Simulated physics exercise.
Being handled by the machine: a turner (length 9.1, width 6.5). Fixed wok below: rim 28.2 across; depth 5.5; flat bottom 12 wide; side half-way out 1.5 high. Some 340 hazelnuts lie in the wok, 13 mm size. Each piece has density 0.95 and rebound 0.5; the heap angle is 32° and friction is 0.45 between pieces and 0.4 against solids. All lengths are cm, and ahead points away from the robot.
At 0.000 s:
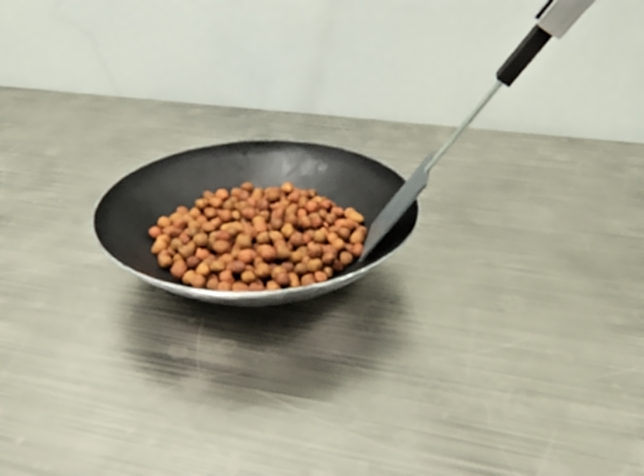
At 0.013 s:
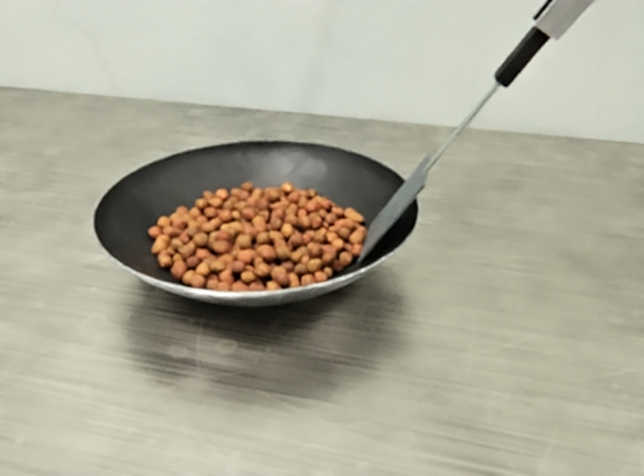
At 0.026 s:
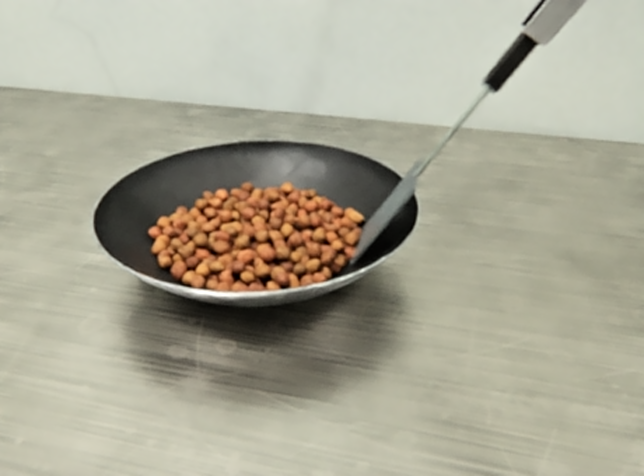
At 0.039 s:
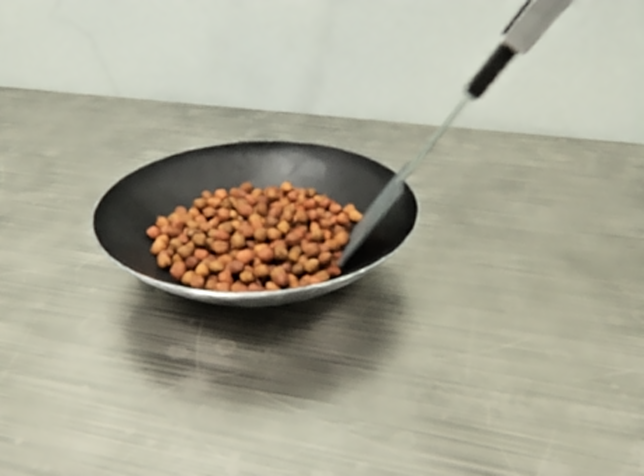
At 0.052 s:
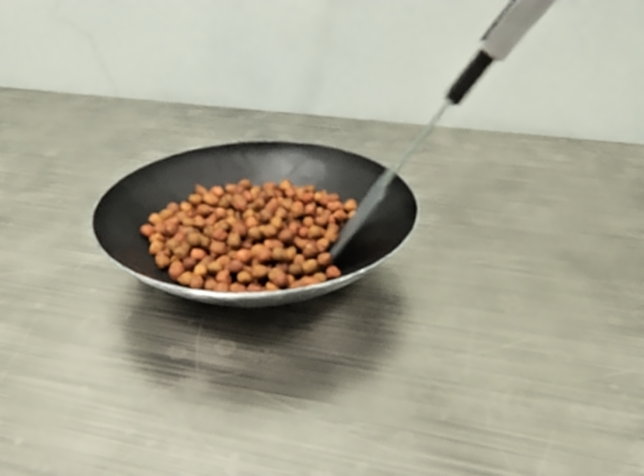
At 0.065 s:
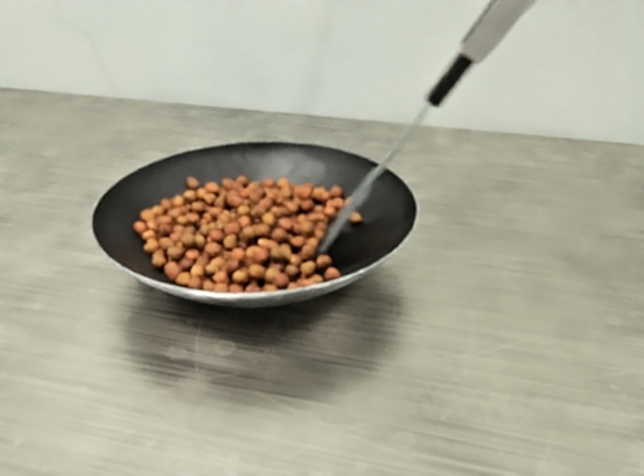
At first, a grey turner with a black-collared handle rests against the right side of a dark wok heaped with brown hazelnuts on a metal surface. The turner then slides left into the nuts, nudging the heap slightly leftward and loosening its edges, while the wok stays still.
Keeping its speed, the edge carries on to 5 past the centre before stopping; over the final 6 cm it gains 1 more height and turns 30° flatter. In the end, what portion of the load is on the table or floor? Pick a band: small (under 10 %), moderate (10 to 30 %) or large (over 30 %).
The share is small, under 10 %.
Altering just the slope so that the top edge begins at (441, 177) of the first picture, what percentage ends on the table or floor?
Around 0 percent ends up on the table or floor.
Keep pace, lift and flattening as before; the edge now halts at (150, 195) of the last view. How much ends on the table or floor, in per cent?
My guess is roughly 30 percent.
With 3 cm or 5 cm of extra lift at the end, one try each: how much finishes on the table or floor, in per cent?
Estimates, in order: 0 % then 5 %.
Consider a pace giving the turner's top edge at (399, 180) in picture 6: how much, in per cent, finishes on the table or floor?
That share would be some 0 percent.
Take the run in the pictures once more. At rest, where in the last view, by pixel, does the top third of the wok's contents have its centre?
Somewhere around (177, 198) in the last picture.
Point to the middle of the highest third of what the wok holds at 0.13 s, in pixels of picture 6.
About pixel (219, 204).
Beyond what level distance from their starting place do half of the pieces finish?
4 cm.
After 0.10 s, sloping 59°, highest piece 5 above the table; 343 in the wok.
After 0.13 s, sloping 47°, highest piece 6 above the table; 343 in the wok.
After 0.34 s, sloping 29°, highest piece 6 above the table; 341 in the wok, 1 on the table or floor, 1 on the blade or in flight.
After 1.39 s, sloping 29°, highest piece 6 above the table; 341 in the wok, 2 on the table or floor.
At rest, 341 in the wok, 2 on the table or floor. That is 1 % on the table or floor.
